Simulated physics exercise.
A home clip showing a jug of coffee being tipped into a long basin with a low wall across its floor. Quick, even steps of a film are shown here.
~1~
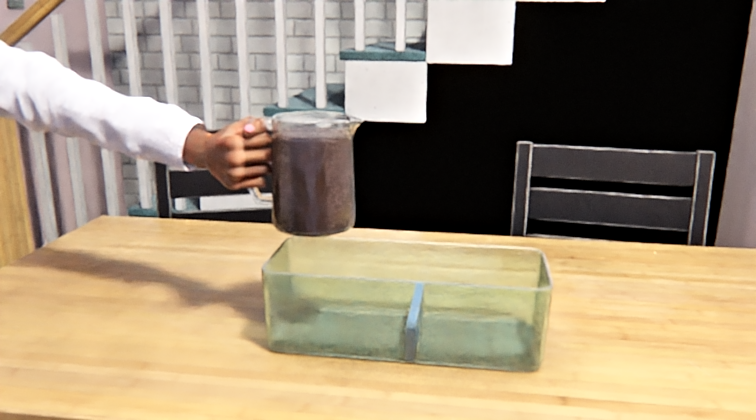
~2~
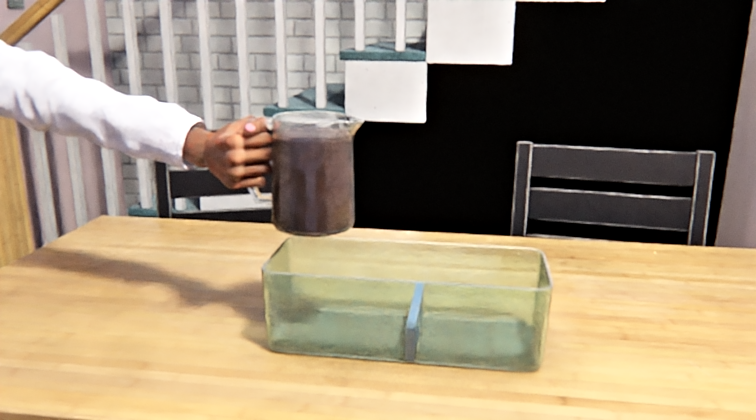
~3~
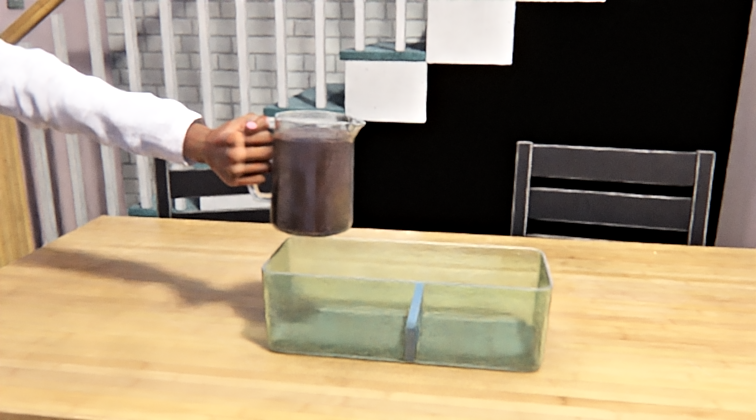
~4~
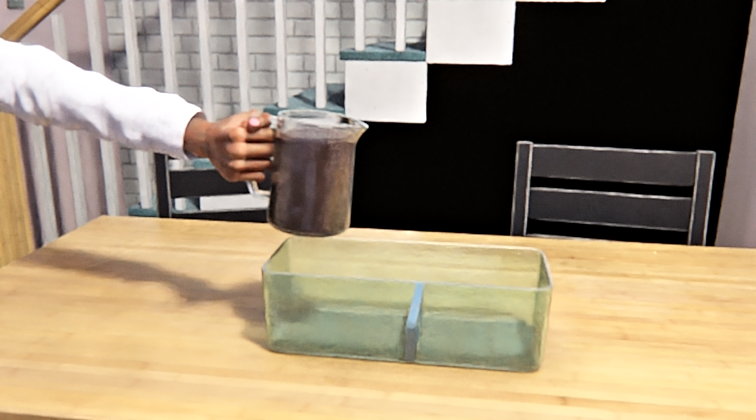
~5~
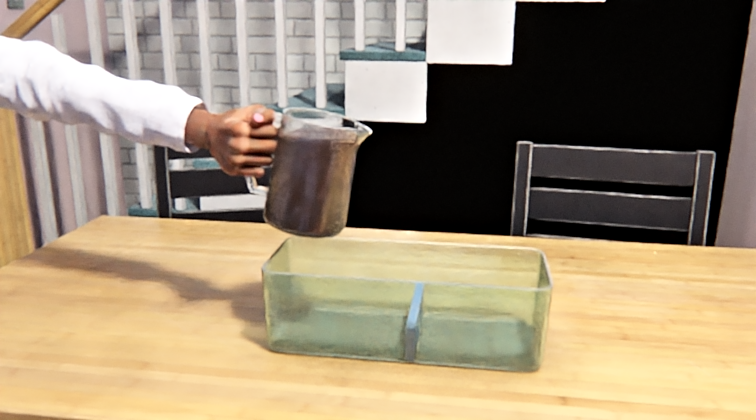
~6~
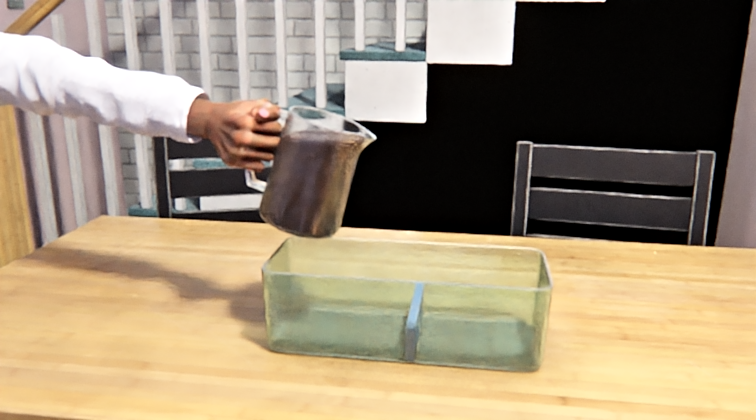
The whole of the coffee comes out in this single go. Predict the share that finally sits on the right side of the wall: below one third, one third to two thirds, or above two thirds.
Right-side share: One third to two thirds.
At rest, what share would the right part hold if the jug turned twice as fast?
Some 40 per cent.
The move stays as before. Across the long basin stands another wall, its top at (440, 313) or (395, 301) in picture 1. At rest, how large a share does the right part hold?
With the first placement it is 15 %, with the second 85 %.
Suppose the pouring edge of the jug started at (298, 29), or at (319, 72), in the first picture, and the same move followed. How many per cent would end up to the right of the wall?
5 %, then 5 %.
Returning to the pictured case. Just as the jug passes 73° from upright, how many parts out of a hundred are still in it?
Around 80 in a hundred has not poured out yet.
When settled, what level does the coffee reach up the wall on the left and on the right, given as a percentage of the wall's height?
It settles around 30 on the left side and around 60 on the right side.
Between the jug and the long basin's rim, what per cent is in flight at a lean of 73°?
About 10 per cent.
A moment on, the tilt is 73° and 82 per cent is still to pour, 0 is left of the wall and 6 right of it.
Next, the tilt is 106° and 30 per cent is still to pour, 11 is left of the wall and 46 right of it.
Then the tilt is 112° and 2 per cent is still to pour, 37 is left of the wall and 58 right of it.
Later the tilt is 112° and 0 per cent is still to pour, 41 is left of the wall and 58 right of it.
At rest 41 per cent lies left of the wall, 58 right of it and 1 outside.
